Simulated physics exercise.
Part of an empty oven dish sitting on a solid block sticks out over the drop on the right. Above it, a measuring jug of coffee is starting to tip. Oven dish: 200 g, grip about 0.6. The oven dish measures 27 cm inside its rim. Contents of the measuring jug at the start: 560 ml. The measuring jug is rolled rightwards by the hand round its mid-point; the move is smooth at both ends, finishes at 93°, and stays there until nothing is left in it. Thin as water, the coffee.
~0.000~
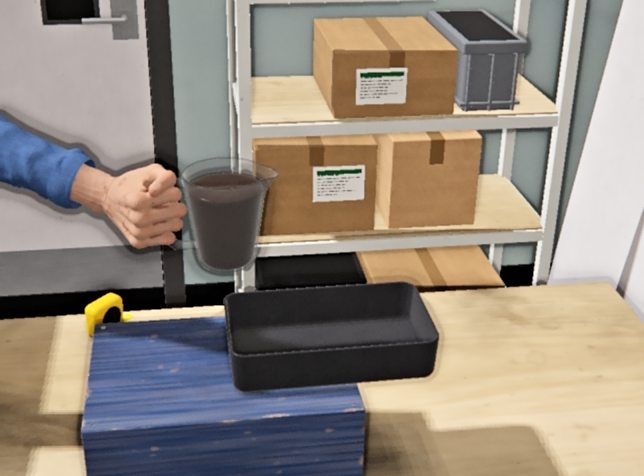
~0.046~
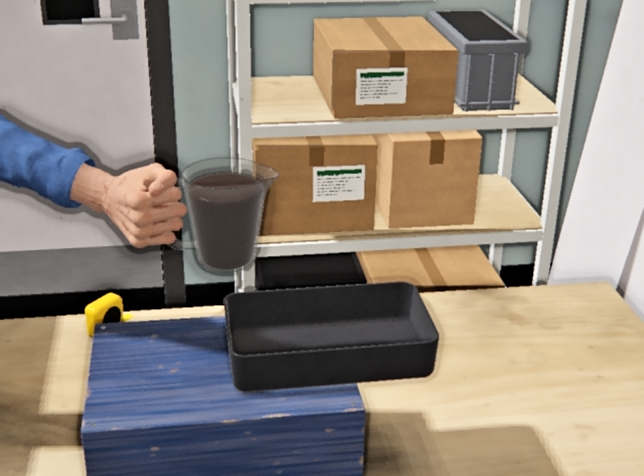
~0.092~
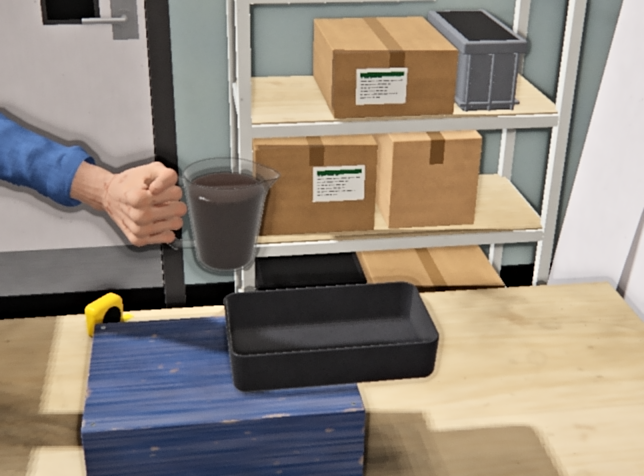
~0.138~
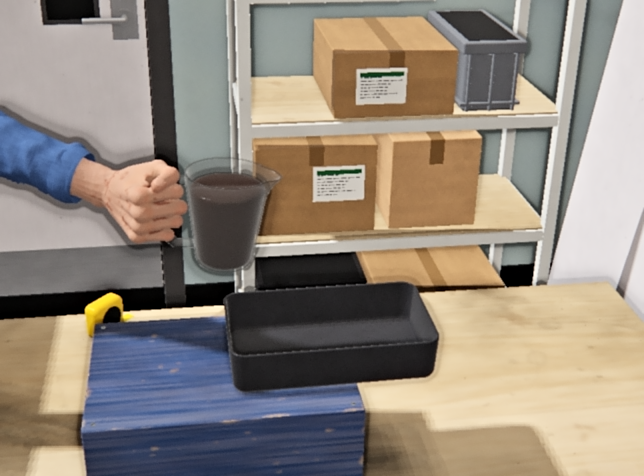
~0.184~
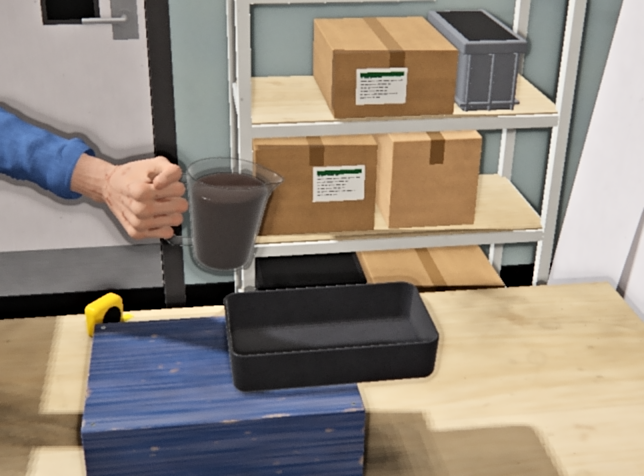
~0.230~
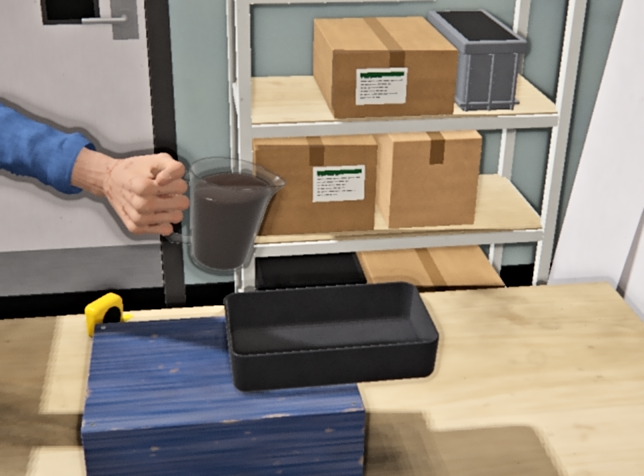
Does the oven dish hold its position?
Yes, it holds.
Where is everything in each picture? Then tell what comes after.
The first picture shows tilt 0°; pouring edge (279, 172); surface from (187, 187) to (264, 184); the oven dish's rim runs from (227, 325) to (426, 311); the block's edge is at (362, 410).
The second picture shows tilt 0°; pouring edge (280, 173); surface from (187, 187) to (264, 184).
The third picture shows tilt 2°; pouring edge (281, 174); surface from (187, 187) to (265, 184).
The fourth picture shows tilt 4°; pouring edge (282, 175); surface from (189, 186) to (266, 185).
The fifth picture shows tilt 7°; pouring edge (284, 178); surface from (191, 186) to (268, 185).
The sixth picture shows tilt 10°; pouring edge (286, 181); surface from (192, 187) to (272, 185).
By 0.63 s the tilt is 59° and 82 per cent is still to pour; the oven dish lies level with 3 per cent in it.
By 0.93 s the tilt is 89° and 36 per cent is still to pour; the oven dish lies level with 40 per cent in it.
By 1.24 s the tilt is 93° and 5 per cent is still to pour; the oven dish lies level with 83 per cent in it.
By 1.58 s the tilt is 93° and 1 per cent is still to pour; the oven dish lies level with 93 per cent in it.
At rest the oven dish lies level with 94 per cent in it.
